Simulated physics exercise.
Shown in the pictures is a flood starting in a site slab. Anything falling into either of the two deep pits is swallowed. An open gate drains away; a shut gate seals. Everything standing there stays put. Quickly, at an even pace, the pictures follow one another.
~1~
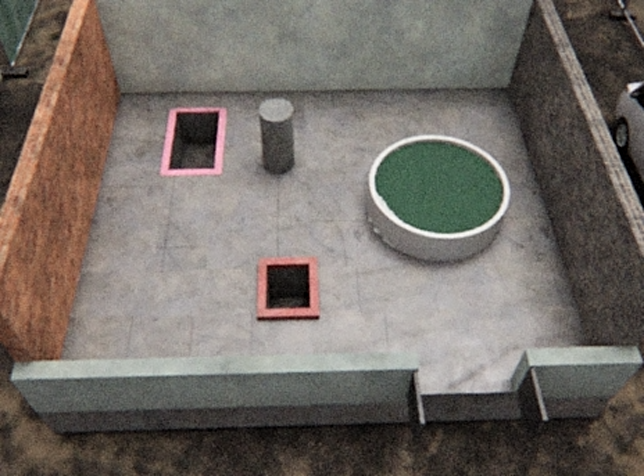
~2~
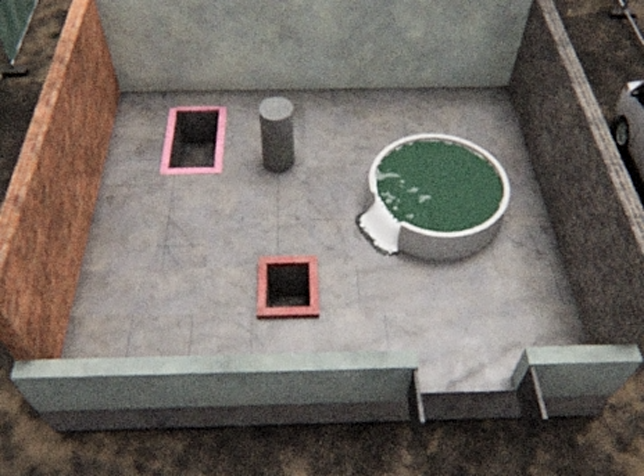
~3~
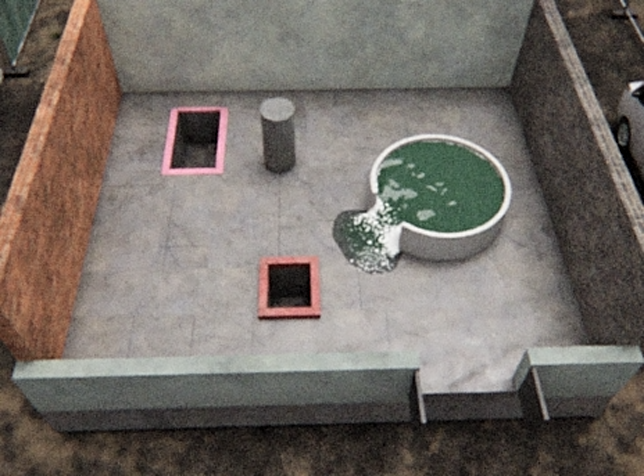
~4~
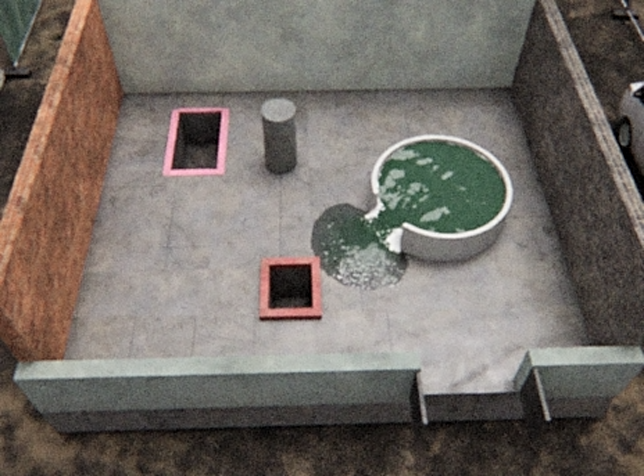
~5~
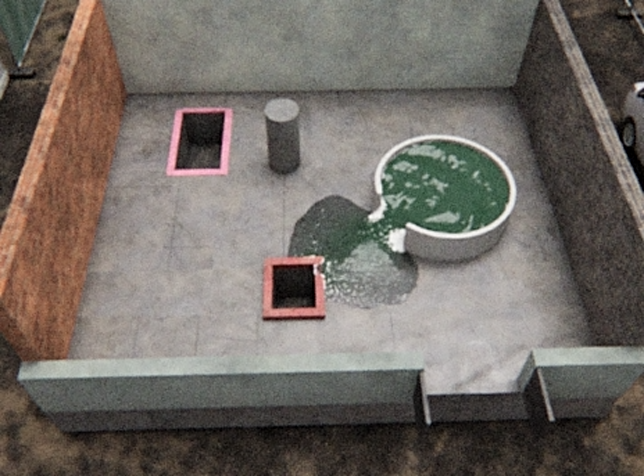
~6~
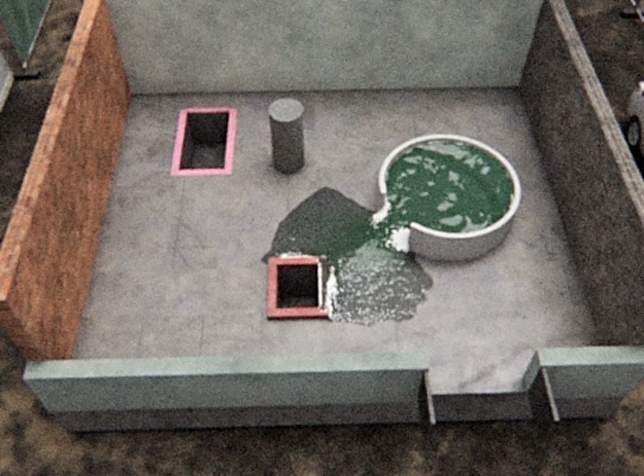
Green water lies still in a round white pool at the right of a walled grey slab, seen from high above, then pours through a gap in its lower left side. The dark, foam-flecked sheet spreads left and toward the viewer, reaching a red-framed square opening; a pink-framed opening and grey column stand behind. The view drifts very slightly, shifting the scene rightward.
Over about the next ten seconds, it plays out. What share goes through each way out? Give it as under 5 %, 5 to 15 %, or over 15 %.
Shares - through the gate, under 5 %; through the pink pit, 5 to 15 %; through the red pit, 5 to 15 %.
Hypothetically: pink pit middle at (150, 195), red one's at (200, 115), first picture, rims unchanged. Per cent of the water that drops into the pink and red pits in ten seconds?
Measured shares in per cent - pink 25, red 0.
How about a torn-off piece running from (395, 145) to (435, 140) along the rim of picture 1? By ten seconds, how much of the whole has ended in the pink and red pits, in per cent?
Parts in a hundred: Pink 30, red 0.
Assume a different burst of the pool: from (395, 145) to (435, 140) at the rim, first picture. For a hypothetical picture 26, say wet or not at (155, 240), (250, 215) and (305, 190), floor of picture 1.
Result, in sequence: Untouched by the flood; untouched by the flood; untouched by the flood.
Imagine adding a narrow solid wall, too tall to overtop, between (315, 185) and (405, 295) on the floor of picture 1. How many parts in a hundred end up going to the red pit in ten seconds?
Red: 0 %.
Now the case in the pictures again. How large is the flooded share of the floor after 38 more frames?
Around 55 percent.
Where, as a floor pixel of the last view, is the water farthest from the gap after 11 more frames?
By then the tip should be at about (89, 287).
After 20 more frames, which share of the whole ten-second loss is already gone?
About 40 per cent.
A moment on, water covers 15 % of the floor; the gate 0 %, the pink pit 0 %, the red pit 2 %.
Next, water covers 30 % of the floor; the gate 0 %, the pink pit 0 %, the red pit 5 %.
Then, water covers 40 % of the floor; the gate 0 %, the pink pit 0 %, the red pit 7 %.
Later, water covers 55 % of the floor; the gate 1 %, the pink pit 2 %, the red pit 8 %.
In the end, water covers 60 % of the floor; the gate 3 %, the pink pit 8 %, the red pit 8 %.
